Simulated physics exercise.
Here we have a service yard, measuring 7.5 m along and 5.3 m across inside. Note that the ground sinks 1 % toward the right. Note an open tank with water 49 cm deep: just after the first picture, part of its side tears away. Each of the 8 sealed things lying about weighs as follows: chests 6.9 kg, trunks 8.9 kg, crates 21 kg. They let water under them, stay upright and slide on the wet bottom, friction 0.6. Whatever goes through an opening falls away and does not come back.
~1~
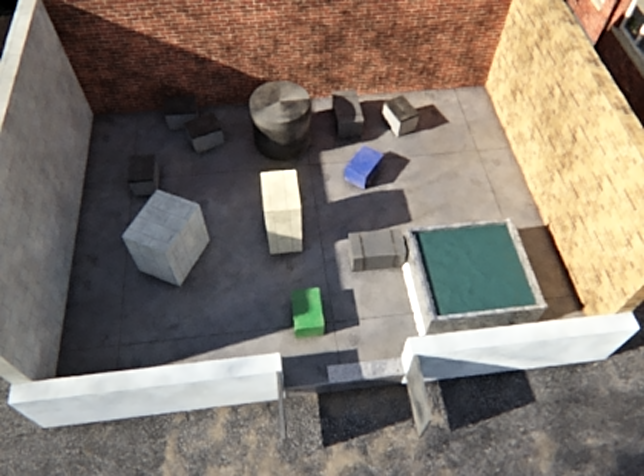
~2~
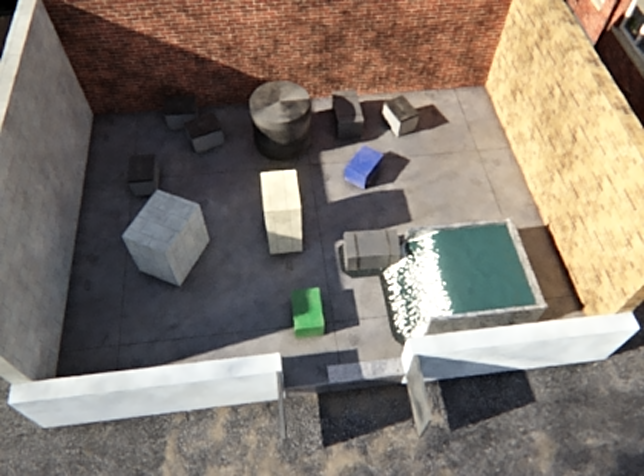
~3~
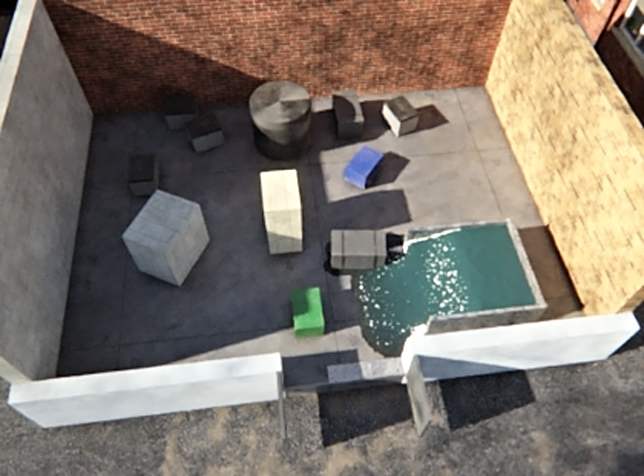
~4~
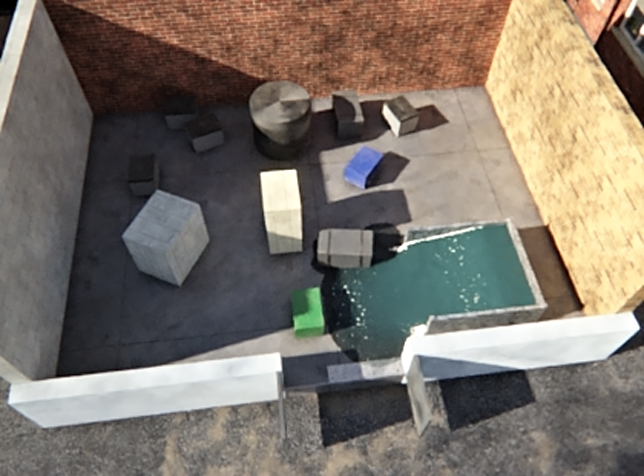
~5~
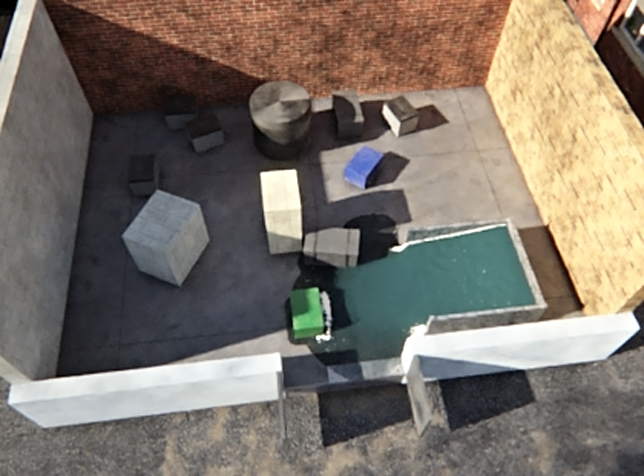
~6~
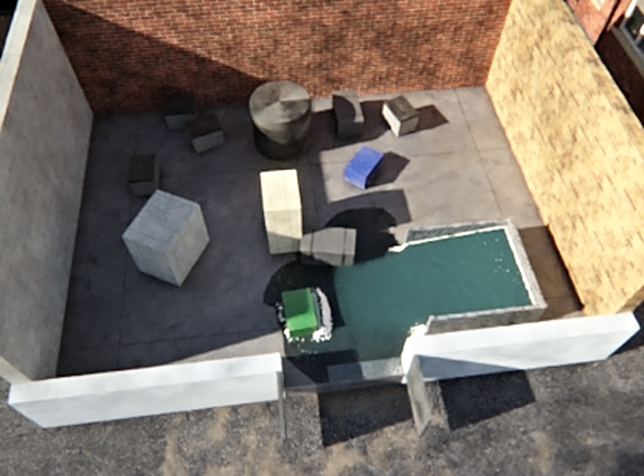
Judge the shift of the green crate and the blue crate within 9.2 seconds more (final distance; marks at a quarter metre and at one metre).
Green crate - a long trip; blue crate - next to no motion.
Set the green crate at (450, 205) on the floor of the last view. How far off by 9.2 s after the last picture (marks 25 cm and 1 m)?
By that time it keeps its spot.
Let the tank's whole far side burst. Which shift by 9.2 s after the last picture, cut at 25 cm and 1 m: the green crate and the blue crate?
The green crate hardly moves, the blue crate drifts a bit.
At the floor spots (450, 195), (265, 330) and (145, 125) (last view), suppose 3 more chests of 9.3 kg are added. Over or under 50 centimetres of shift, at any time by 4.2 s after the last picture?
In the order listed: Behind the line; across the line; behind the line.
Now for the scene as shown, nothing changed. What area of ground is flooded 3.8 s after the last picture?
The covered patch comes to about 24 m2.
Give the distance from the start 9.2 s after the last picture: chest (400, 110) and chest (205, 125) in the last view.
In that order: 0 cm, 50 cm.
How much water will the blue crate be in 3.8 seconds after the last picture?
Roughly 1 cm at that moment.
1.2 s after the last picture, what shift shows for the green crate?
About 140 cm.
Then, 1.2 s after the last picture the green crate is near (200, 328), 1.5 m from its start, aground; the blue crate is near (364, 161), 0.0 m from its start, aground; 0 of 8 are out; 1 afloat.
Then, 3.8 s after the last picture the green crate is near (82, 322), 3.0 m from its start, afloat; the blue crate is near (364, 161), 0.0 m from its start, aground; 0 of 8 are out; 1 afloat.
Then, 6.2 s after the last picture the green crate is near (90, 295), 3.1 m from its start, aground; the blue crate is near (364, 161), 0.0 m from its start, aground; 0 of 8 are out; 1 afloat.
Then, 9.2 s after the last picture the green crate is near (90, 295), 3.1 m from its start, aground; the blue crate is near (364, 161), 0.0 m from its start, aground; 0 of 8 are out; 5 afloat.
